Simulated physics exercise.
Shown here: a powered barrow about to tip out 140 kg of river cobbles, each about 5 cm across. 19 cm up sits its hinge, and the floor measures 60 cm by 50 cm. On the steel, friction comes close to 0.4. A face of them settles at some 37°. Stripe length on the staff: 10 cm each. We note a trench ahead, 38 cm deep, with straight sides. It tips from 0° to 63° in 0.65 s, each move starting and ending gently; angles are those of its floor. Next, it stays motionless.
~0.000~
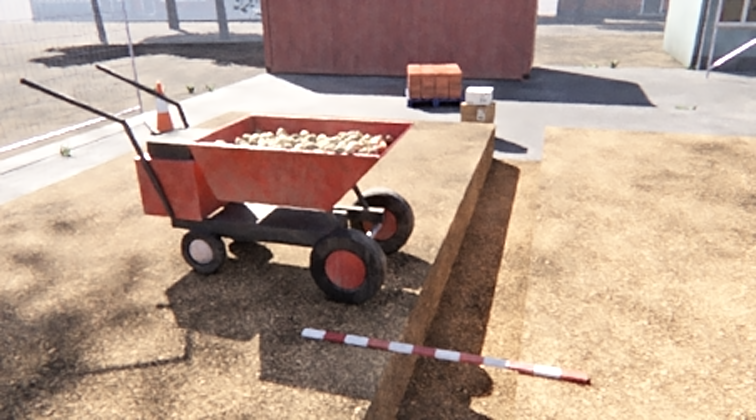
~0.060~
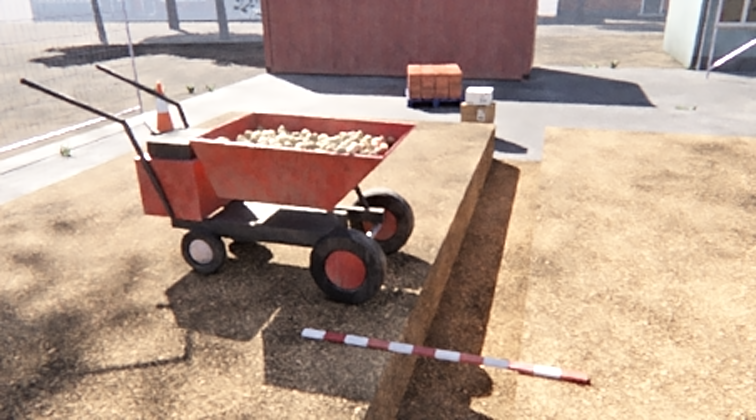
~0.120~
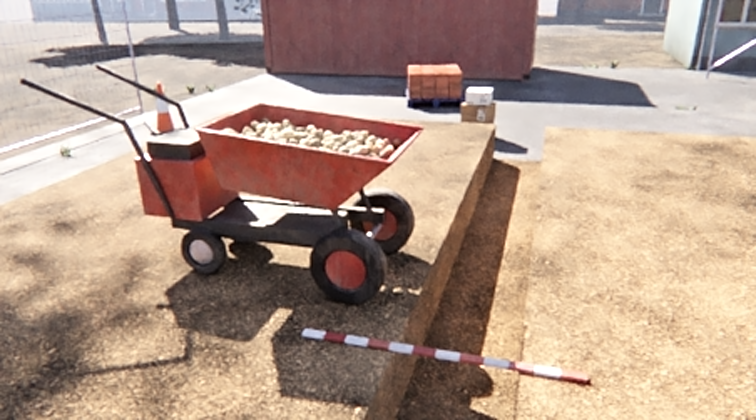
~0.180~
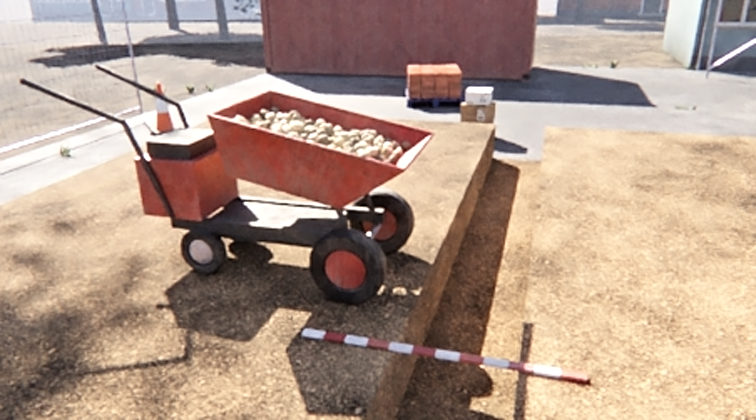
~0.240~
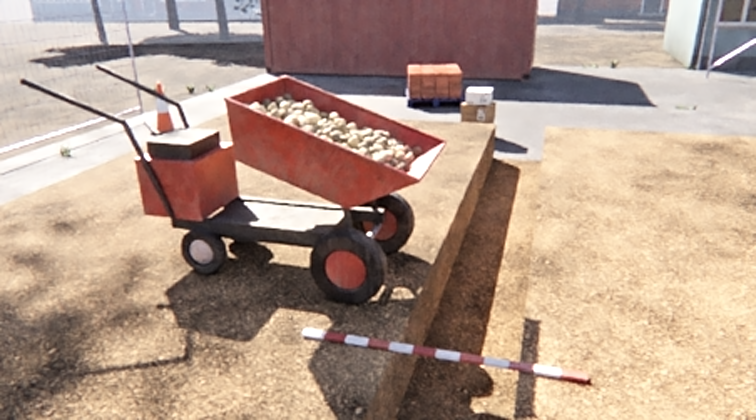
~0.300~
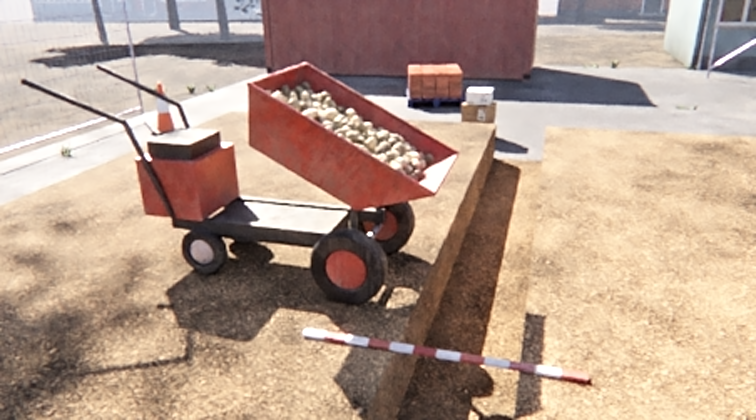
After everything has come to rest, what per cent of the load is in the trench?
I would say 48 percent.
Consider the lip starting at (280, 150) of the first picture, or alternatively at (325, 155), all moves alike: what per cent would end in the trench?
It'd be around 90 per cent and after that around 90 per cent.
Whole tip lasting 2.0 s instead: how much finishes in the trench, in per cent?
Roughly 75 per cent.
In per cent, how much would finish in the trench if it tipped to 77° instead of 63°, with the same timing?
The trench would hold about 50% of it.
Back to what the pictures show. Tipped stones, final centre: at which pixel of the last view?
Roughly (538, 293), I'd say.
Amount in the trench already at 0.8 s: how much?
By then, around 15 percent.
After 0.5 s the floor is at 53°; 100 % in the tray; the foremost stones are at (458, 211).
After 0.8 s the floor is at 63°; 83 % in the tray, 14 % in the trench, 2 % past the trench; the foremost stones are at (538, 274).
After 1.1 s the floor is at 63°; 28 % in the tray, 22 % in the trench, 50 % past the trench; the foremost stones are at (699, 319).
After 3.0 s the floor is at 63°; 0 % in the tray, 48 % in the trench, 52 % past the trench; the foremost stones are past the picture's edge.
